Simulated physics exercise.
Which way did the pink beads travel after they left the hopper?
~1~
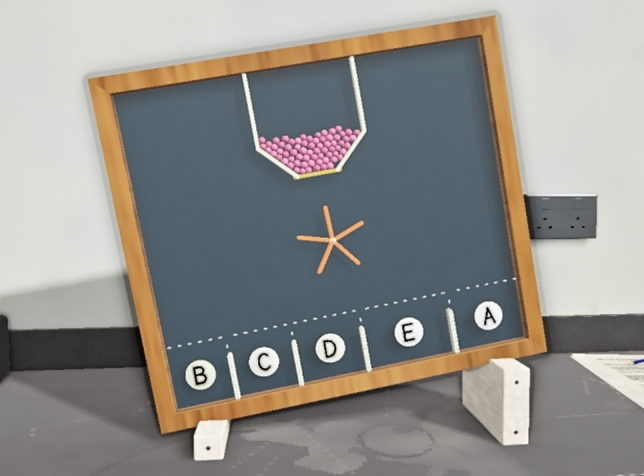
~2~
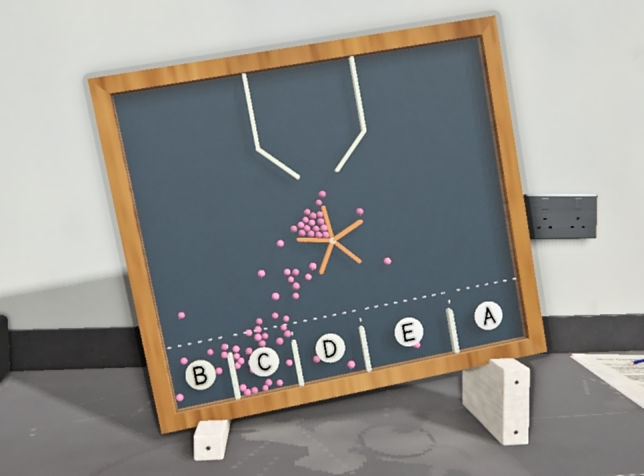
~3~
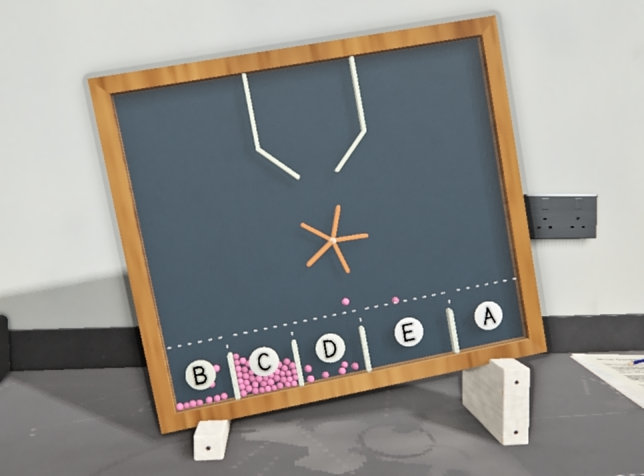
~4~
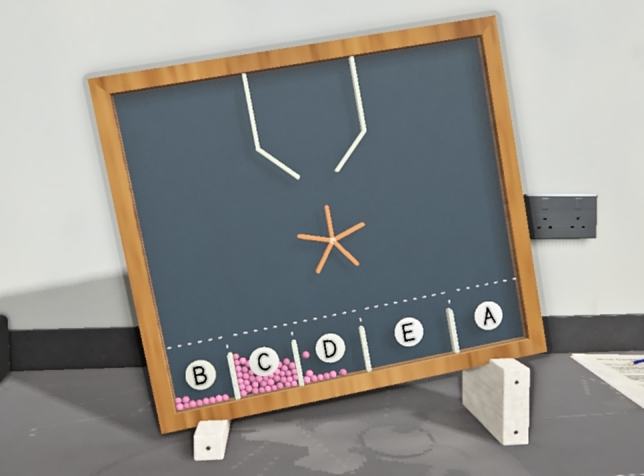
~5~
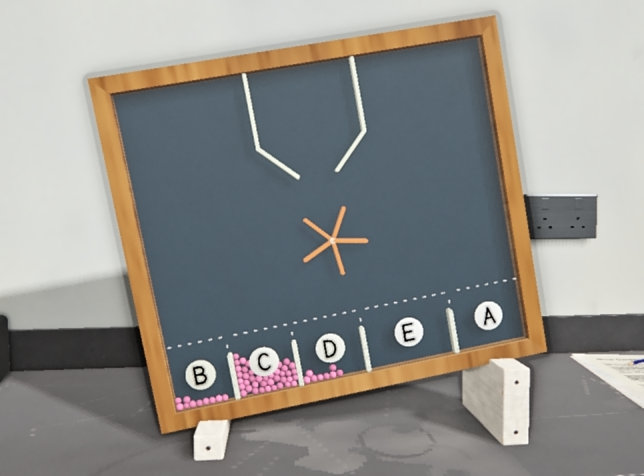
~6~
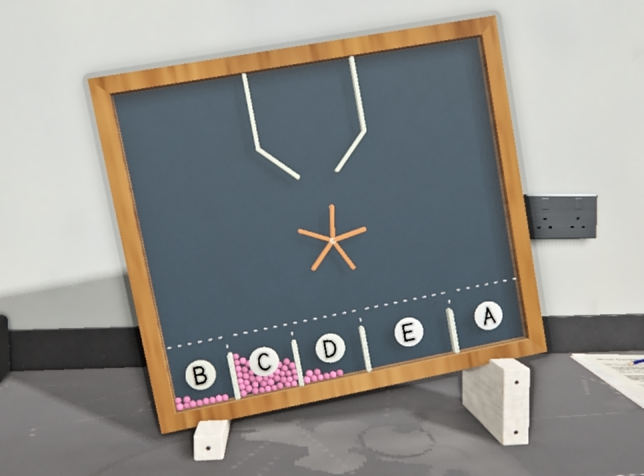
They moved down the board, past the orange star and into the bins at the bottom.
